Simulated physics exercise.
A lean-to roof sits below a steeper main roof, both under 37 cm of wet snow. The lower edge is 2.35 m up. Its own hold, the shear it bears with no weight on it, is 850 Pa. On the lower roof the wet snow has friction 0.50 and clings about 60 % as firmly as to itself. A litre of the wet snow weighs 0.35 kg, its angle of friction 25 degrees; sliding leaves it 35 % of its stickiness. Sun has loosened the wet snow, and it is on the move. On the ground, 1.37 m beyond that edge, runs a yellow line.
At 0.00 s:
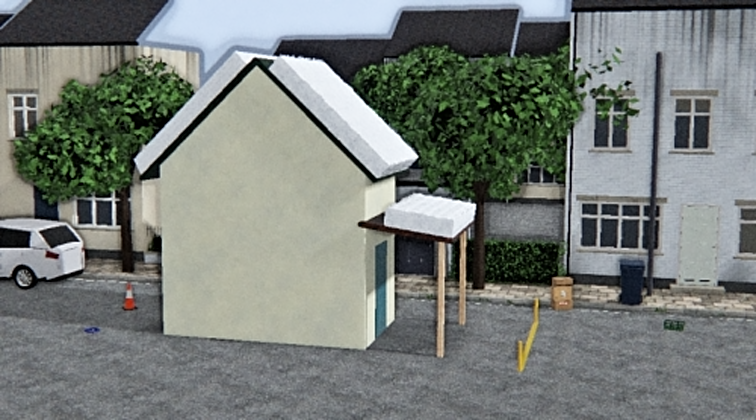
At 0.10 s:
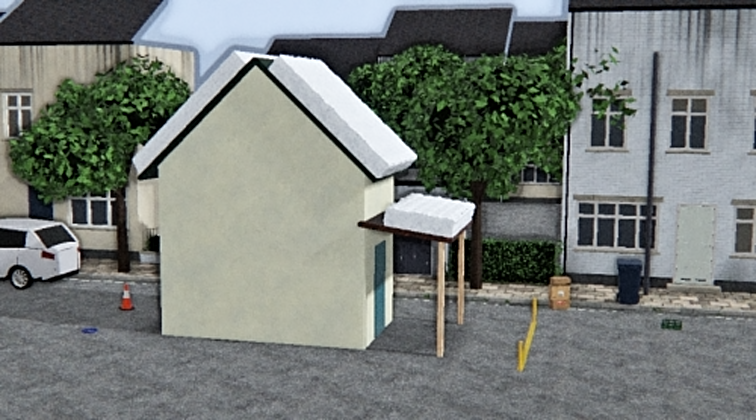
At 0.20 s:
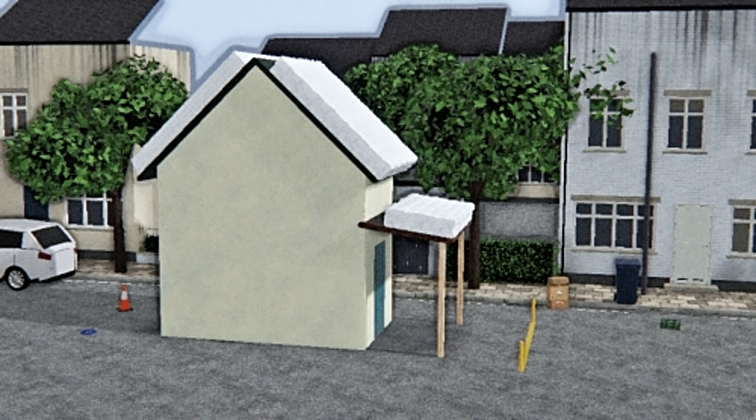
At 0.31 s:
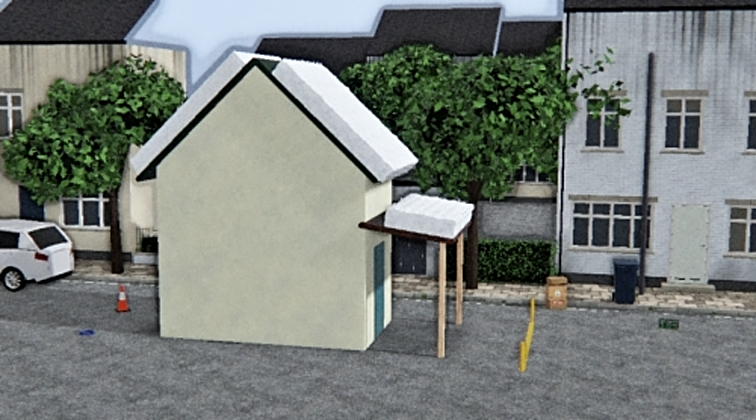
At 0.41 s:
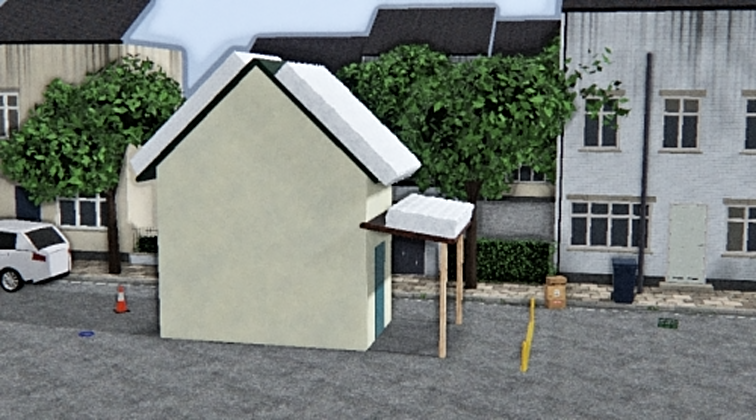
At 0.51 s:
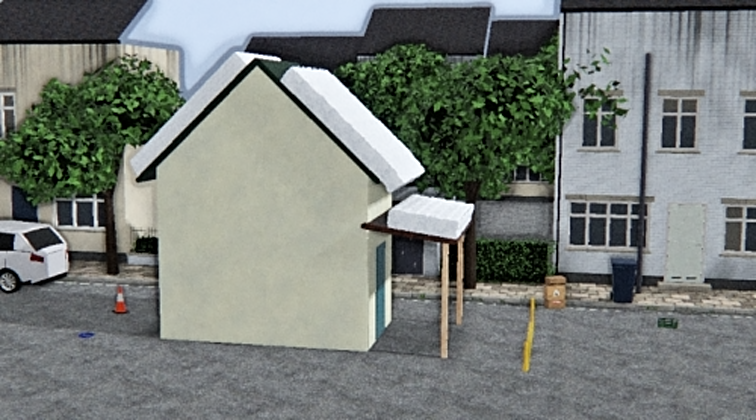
Street beside terraced houses, with white snow on a small building's steep right roof slope slipping slightly down above a snow-covered lean-to.
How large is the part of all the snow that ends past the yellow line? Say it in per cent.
It comes to some 10 %.
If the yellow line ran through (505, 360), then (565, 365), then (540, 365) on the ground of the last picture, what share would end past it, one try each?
In turn about 22 %, 1 %, 5 %.
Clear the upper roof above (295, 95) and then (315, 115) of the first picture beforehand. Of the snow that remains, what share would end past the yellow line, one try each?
In turn about 3 %, 0 %.
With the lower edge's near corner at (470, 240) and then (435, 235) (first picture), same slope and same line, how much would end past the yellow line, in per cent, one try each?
In turn about 4 %, 20 %.
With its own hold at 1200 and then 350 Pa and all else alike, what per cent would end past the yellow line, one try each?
In that order: 5 %, 35 %.
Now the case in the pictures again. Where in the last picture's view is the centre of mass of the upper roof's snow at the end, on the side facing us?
Around (463, 288).
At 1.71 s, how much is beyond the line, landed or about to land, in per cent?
Near 0 %.
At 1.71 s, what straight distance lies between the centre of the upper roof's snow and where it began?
Some 2.4 m.
After 1.06 s, none is below the lower edge and 0 % is past the line.
After 1.71 s, none is below the lower edge and 0 % is past the line.
After 2.35 s, 23 % is below the lower edge and 3 % is past the line.
After 3.00 s, 40 % is below the lower edge and 10 % is past the line.
After 5.80 s, at the end, 49 % is below the lower edge and 10 % is past the line.
